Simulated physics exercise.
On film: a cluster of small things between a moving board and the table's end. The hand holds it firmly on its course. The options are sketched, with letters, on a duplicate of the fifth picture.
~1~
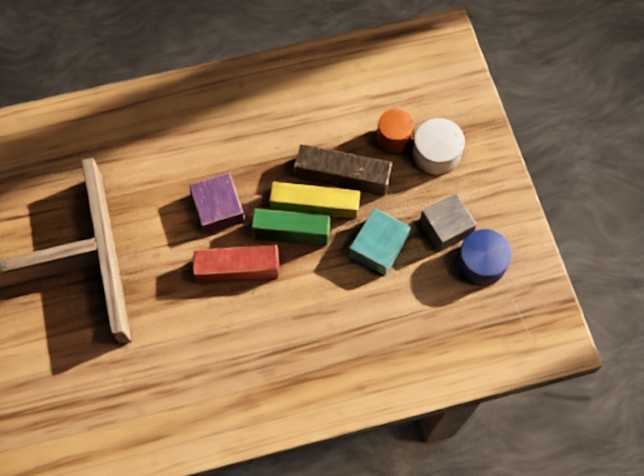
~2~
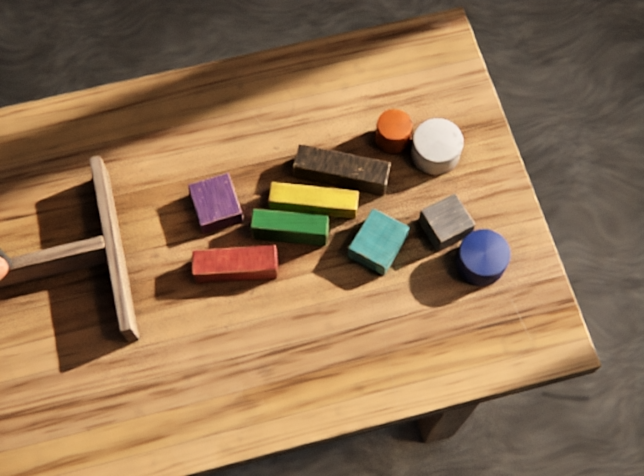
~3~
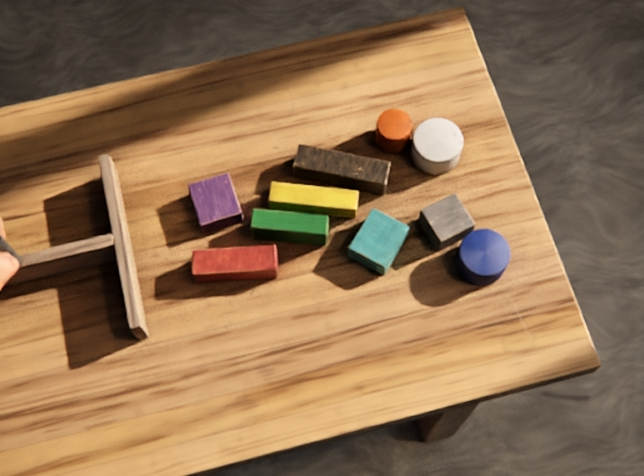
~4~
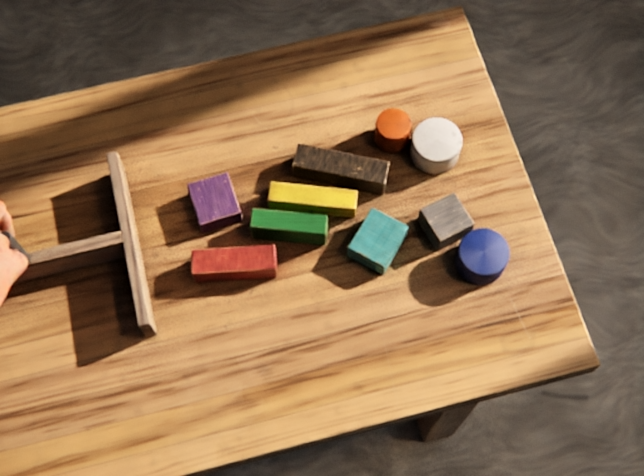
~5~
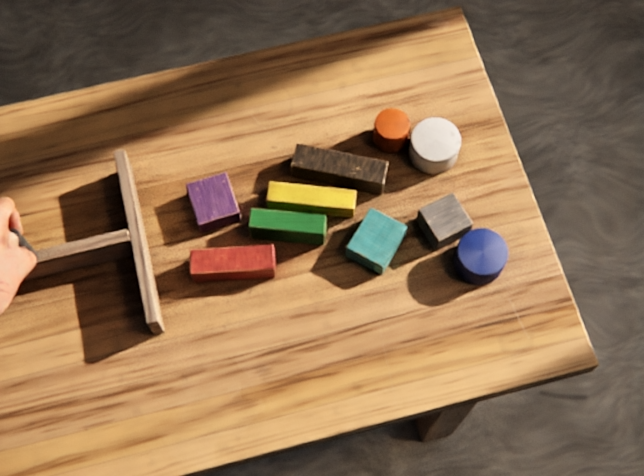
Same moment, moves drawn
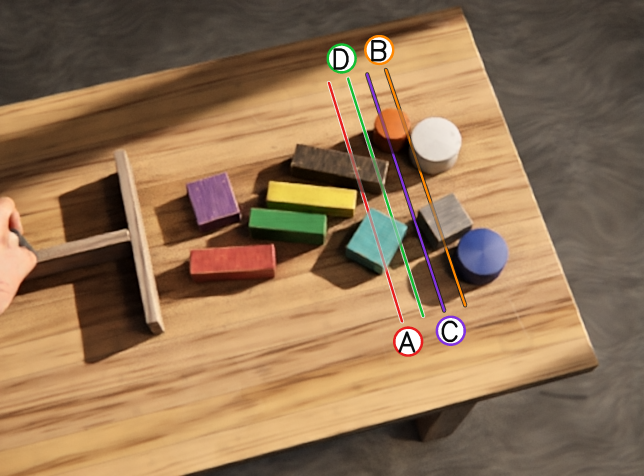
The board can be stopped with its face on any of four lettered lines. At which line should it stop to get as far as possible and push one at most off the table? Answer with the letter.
The farthest such stop is B.
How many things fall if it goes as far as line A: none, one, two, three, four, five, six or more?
By then, none.
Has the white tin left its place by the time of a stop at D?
Yes.
On the marked copy, A at (363, 195); B at (423, 181); C at (404, 186); D at (384, 191).
Taking B. A third of the way, board (241, 208); turquoise block (382, 242); purple block (264, 191).
Two thirds of the way, board (344, 183); blue tin (515, 267); grey block (489, 210).
When it is over, board (422, 165); white tin (497, 102); grey block (531, 207); none fallen.
As for the rest, A is within the limit but short; C is within the limit but short; D is within the limit but short.
